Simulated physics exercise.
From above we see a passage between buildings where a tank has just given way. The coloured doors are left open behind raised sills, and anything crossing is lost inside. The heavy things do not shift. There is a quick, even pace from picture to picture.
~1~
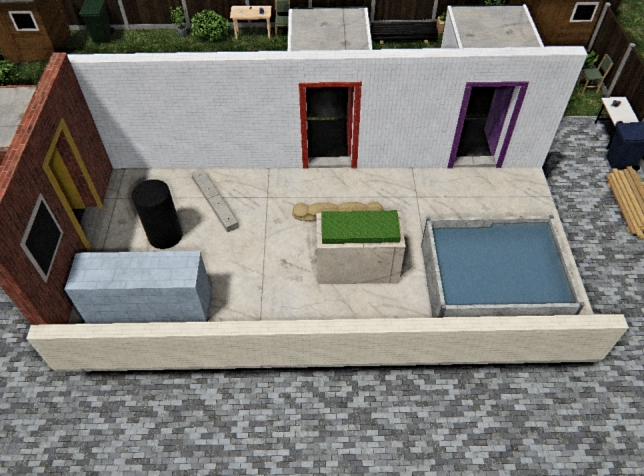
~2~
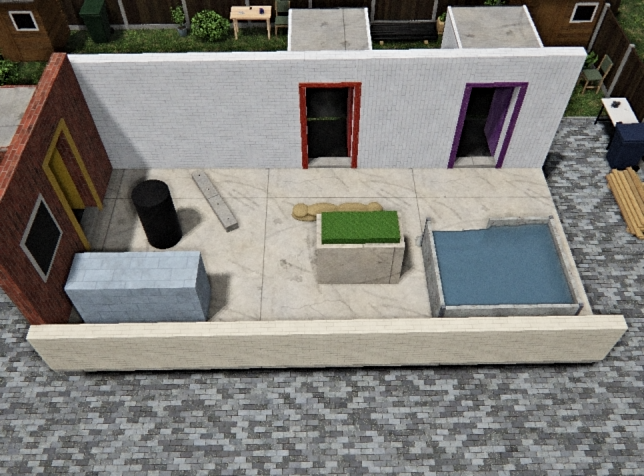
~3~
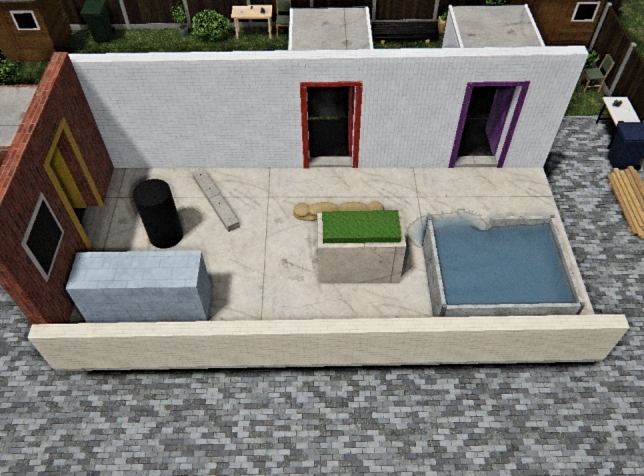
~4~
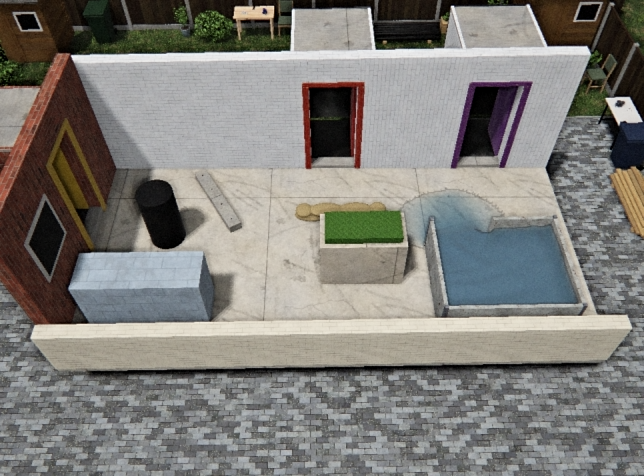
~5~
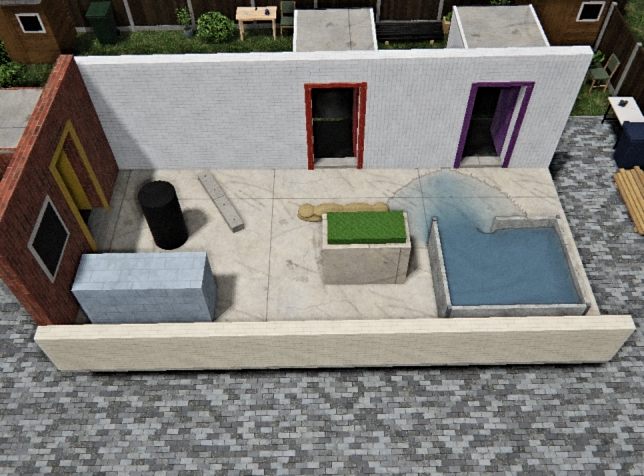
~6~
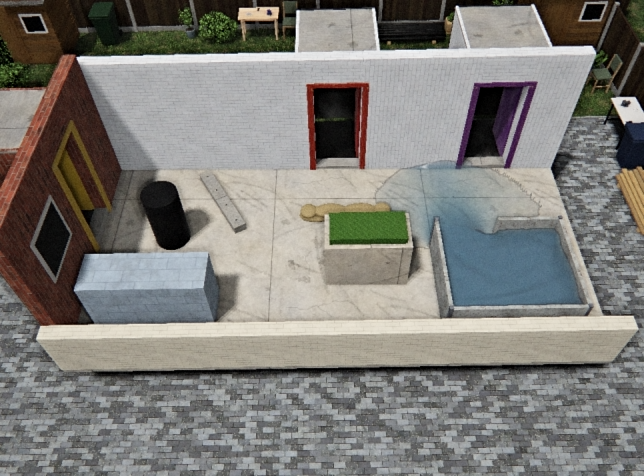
A long white wall with open red and purple doors stood behind a paved yard, where water poured from the back of a tank on the right and spread in a widening fan across the floor.
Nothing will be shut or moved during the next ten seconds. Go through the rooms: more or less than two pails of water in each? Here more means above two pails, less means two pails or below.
Purple door: More; red door: More; yellow door: Less.
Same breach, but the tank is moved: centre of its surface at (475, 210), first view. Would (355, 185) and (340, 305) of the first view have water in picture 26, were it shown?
I'd say swamped for the first and still dry for the second.
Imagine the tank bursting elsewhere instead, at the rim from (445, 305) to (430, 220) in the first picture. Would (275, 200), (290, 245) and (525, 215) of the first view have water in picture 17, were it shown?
In turn: Untouched, swamped, untouched.
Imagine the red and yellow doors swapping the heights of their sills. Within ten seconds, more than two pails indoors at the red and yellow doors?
After that, red remains below, yellow remains below.
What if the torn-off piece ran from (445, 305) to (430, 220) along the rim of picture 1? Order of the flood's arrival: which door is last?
Last: The one in yellow.
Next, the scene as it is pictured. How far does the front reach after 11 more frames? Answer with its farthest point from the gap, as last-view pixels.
I'd put it around (234, 173).
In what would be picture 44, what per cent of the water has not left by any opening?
Roughly 70 parts in a hundred.
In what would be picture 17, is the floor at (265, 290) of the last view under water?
Outcome at that point: Unwetted.
A moment on, water covers 20 % of the floor; the purple door over two buckets in, the red door wet at the sill, nothing in, the yellow door not reached.
Next, water covers 30 % of the floor; the purple door far over two buckets in, the red door under two buckets in, the yellow door not reached.
Then, water covers 40 % of the floor; the purple door far over two buckets in, the red door over two buckets in, the yellow door not reached.
Later, water covers 60 % of the floor; the purple door far over two buckets in, the red door over two buckets in, the yellow door wet at the sill, nothing in.
In the end, water covers 75 % of the floor; the purple door far over two buckets in, the red door over two buckets in, the yellow door wet at the sill, nothing in.
